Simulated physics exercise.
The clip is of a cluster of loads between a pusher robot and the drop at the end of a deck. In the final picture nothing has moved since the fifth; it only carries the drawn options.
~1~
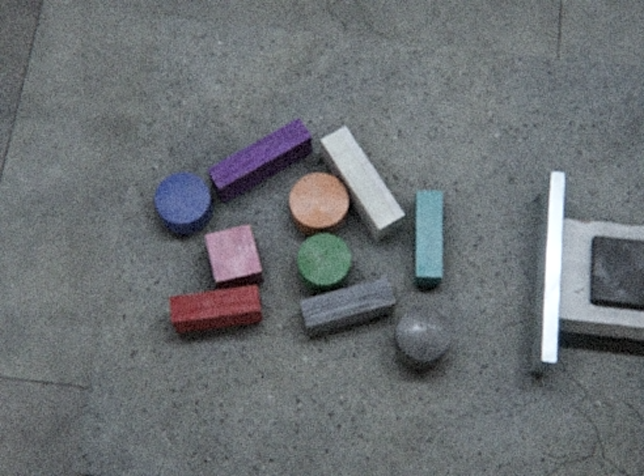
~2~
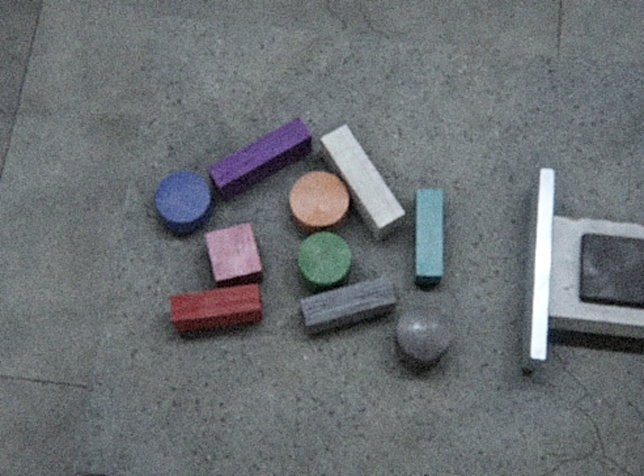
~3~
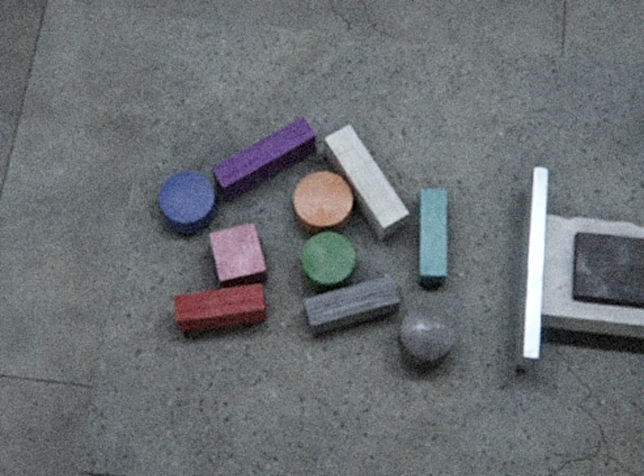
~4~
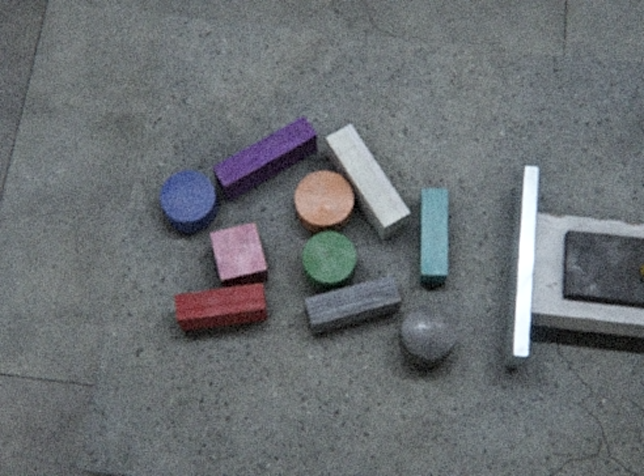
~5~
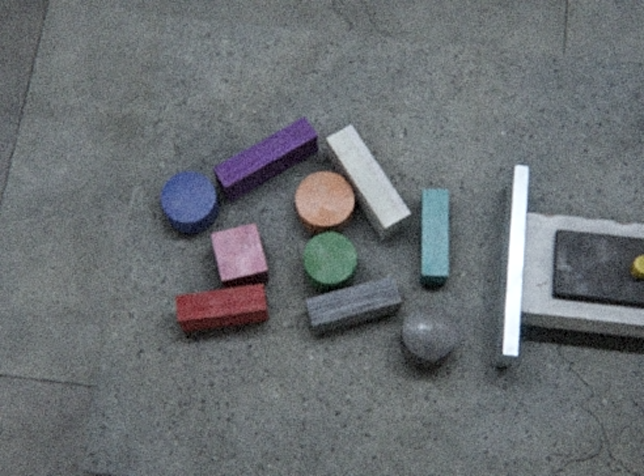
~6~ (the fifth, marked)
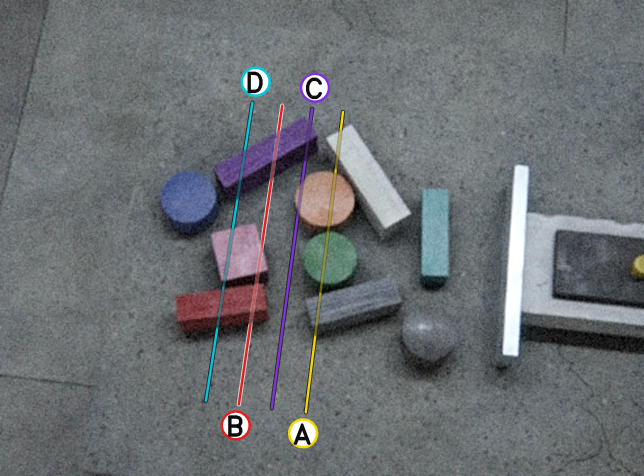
A pusher robot moves slowly left toward a still cluster of colored blocks and round pieces.
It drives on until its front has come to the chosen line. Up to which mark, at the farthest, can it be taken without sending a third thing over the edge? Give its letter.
No farther than D.
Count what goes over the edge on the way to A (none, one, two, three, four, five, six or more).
In all, none.
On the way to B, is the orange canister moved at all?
By then, yes.
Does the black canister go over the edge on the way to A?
No.
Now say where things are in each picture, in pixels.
The first frame shows purple stick (261, 161); red stick (217, 310); pink crate (235, 258).
The second frame shows robot (623, 270); white stick (362, 184).
The third frame shows robot (616, 268); orange canister (324, 205).
The fourth frame shows robot (606, 267); green canister (329, 263).
The fifth frame shows robot (596, 266); blue canister (191, 203); purple stick (267, 160); red stick (223, 308).
On the marked copy, A at (325, 255); B at (262, 248); C at (293, 251); D at (230, 244).
Taking D. A third of the way, robot (491, 255); black canister (369, 337); white stick (356, 180).
Two thirds of the way, robot (387, 244); blue canister (171, 203); red stick (163, 308).
When it is over, robot (309, 235); blue canister over the edge; pink crate (128, 260); one fallen.
As for the rest, A is within the limit but short; B is within the limit but short; C is within the limit but short.
